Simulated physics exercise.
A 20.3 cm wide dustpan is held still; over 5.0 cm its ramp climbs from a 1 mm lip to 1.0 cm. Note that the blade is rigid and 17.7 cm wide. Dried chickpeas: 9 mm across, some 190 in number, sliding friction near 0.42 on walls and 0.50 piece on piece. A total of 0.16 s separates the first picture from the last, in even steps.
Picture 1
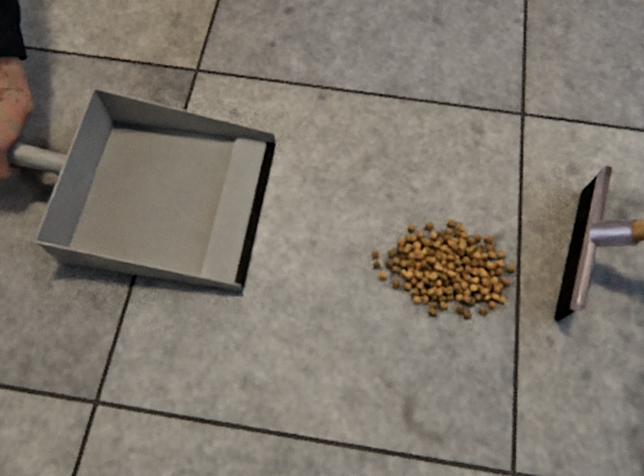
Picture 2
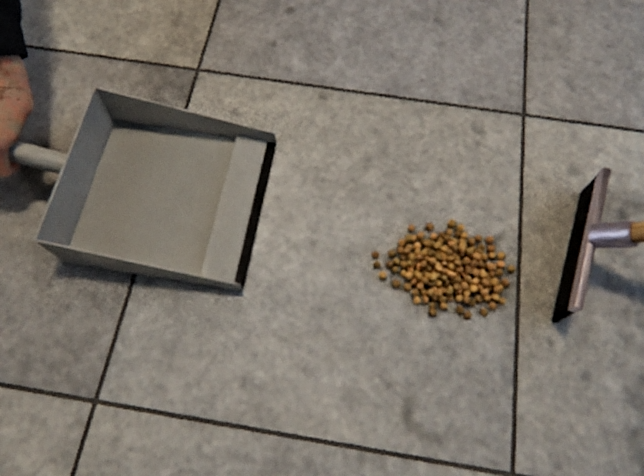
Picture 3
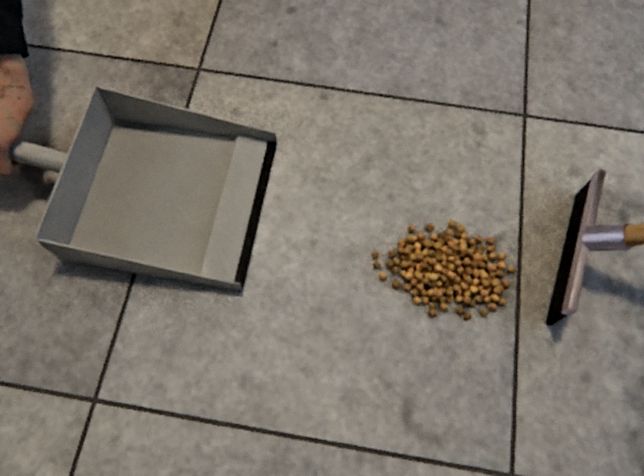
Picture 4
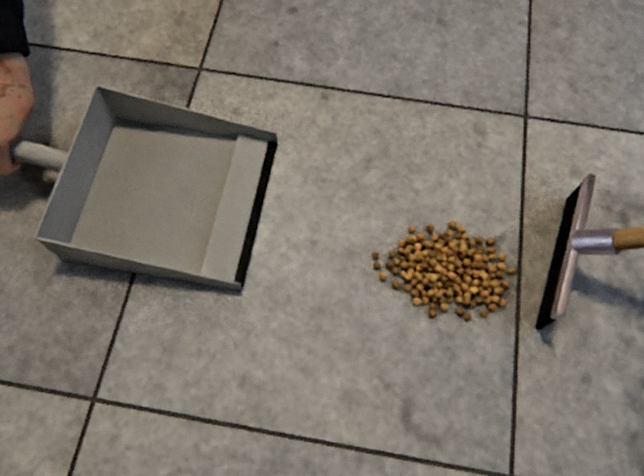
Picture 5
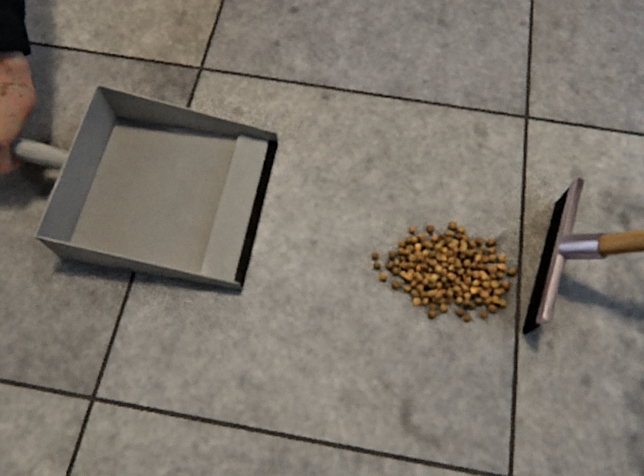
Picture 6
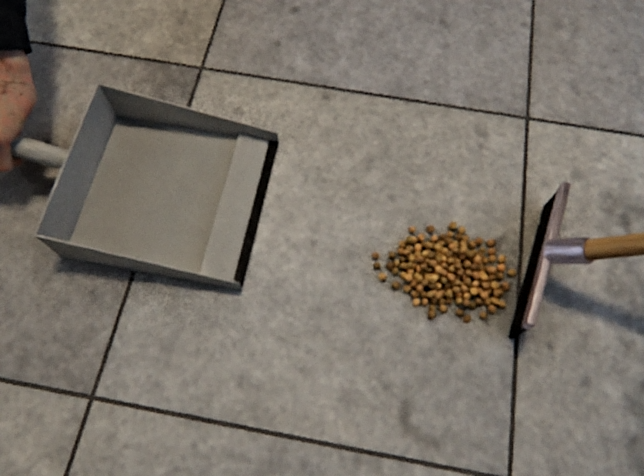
The clip opens on a grey tiled floor, with a hand at the left holding a grey dustpan still and a loose pile of dried chickpeas between it and a long-handled blade. The blade barely shifts at first, then slides left, closing the gap to the pile's right edge, while the chickpeas stay put.
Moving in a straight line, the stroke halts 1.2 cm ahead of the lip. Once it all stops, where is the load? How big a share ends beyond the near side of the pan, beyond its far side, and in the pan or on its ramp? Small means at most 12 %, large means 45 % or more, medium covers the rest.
Shares: Past the pan's near side - medium; past the pan's far side - small; in the pan or on its ramp - small.
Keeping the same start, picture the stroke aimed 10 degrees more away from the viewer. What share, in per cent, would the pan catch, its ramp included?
That would give about 15 percent.
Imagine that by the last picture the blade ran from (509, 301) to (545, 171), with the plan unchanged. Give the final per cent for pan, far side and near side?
Pan 40 % / far 5 % / near 15 %.
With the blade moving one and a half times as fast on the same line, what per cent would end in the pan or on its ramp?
Then some 5 in a hundred.
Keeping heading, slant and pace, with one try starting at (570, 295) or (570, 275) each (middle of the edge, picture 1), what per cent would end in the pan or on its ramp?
The two tries give some 0 % and some 0 %.
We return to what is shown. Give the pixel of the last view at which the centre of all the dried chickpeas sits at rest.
I'd say roughly (279, 247).
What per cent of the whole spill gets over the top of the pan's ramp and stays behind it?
About 0 %.
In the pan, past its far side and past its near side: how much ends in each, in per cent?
Near side 30 %, far side 0 %, pan 0 %.
Then, 0.32 s after the last picture, middle of the blade 18 cm from the lip; 0 % over the lip, far side 0 %, near side 10 %.
Then, 0.53 s after the last picture, middle of the blade 9 cm from the lip; 0 % over the lip, far side 0 %, near side 25 %.
Then, 0.85 s after the last picture, middle of the blade 3 cm from the lip; 0 % over the lip, far side 0 %, near side 30 %.
In the end, near side 30 %, far side 0 %, pan 0 %, in front of the lip or behind the blade 70 %.
